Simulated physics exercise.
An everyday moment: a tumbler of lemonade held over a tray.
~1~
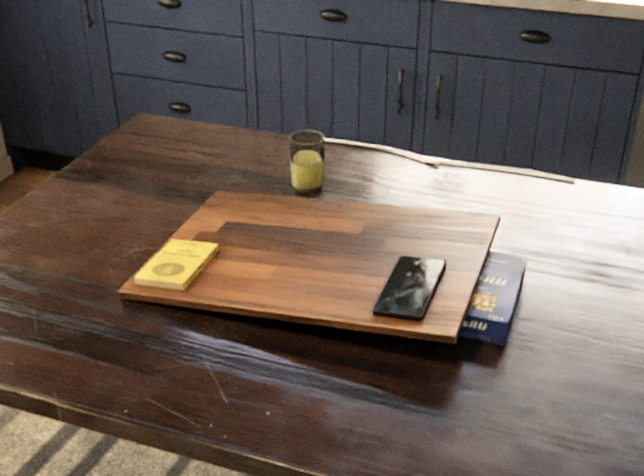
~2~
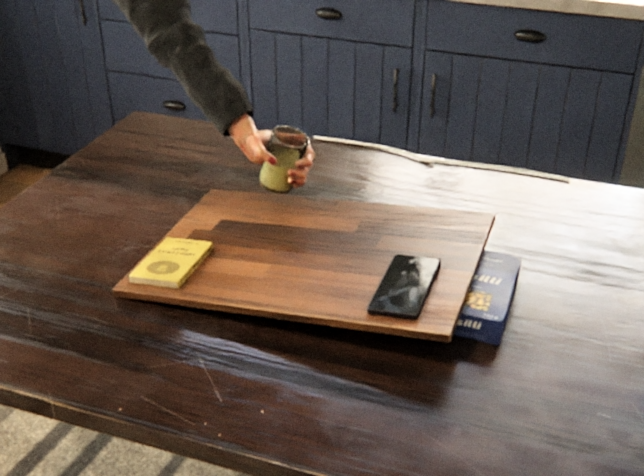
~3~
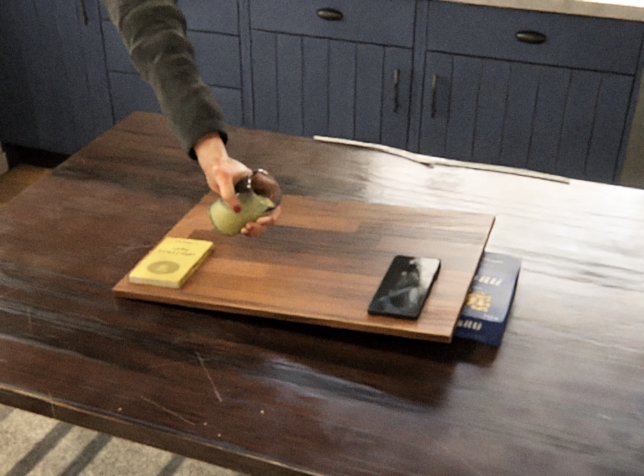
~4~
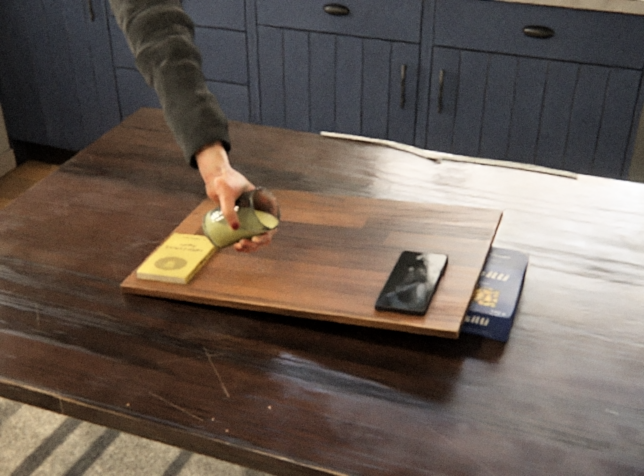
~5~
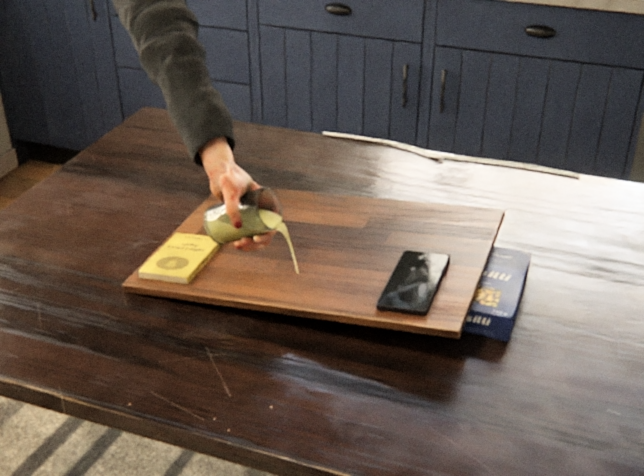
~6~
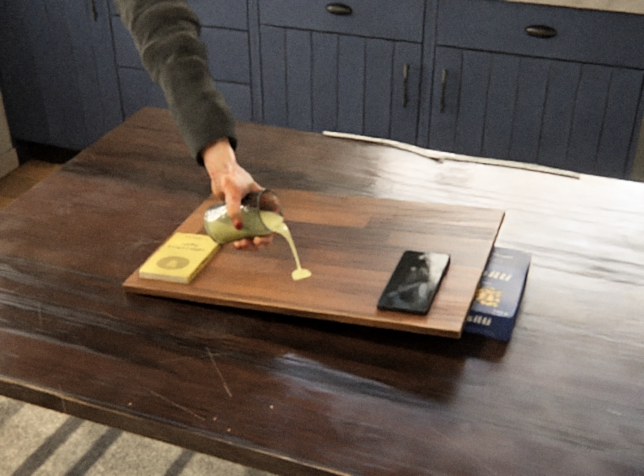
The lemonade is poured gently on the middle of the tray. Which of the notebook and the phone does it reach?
The notebook gets wet and the phone stays dry.
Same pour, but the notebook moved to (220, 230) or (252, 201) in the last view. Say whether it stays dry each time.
One: It is reached. Two: It remains untouched.
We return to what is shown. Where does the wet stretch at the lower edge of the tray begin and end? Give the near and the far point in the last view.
From about (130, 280) to (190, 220).
Next, it runs down to the left; the notebook is clear of it; the phone is clear of it.
After that, it runs down to the left and off the end; the notebook is in it; the phone is clear of it.
Finally, it runs down to the left and off the end; the notebook is in it; the phone is clear of it.
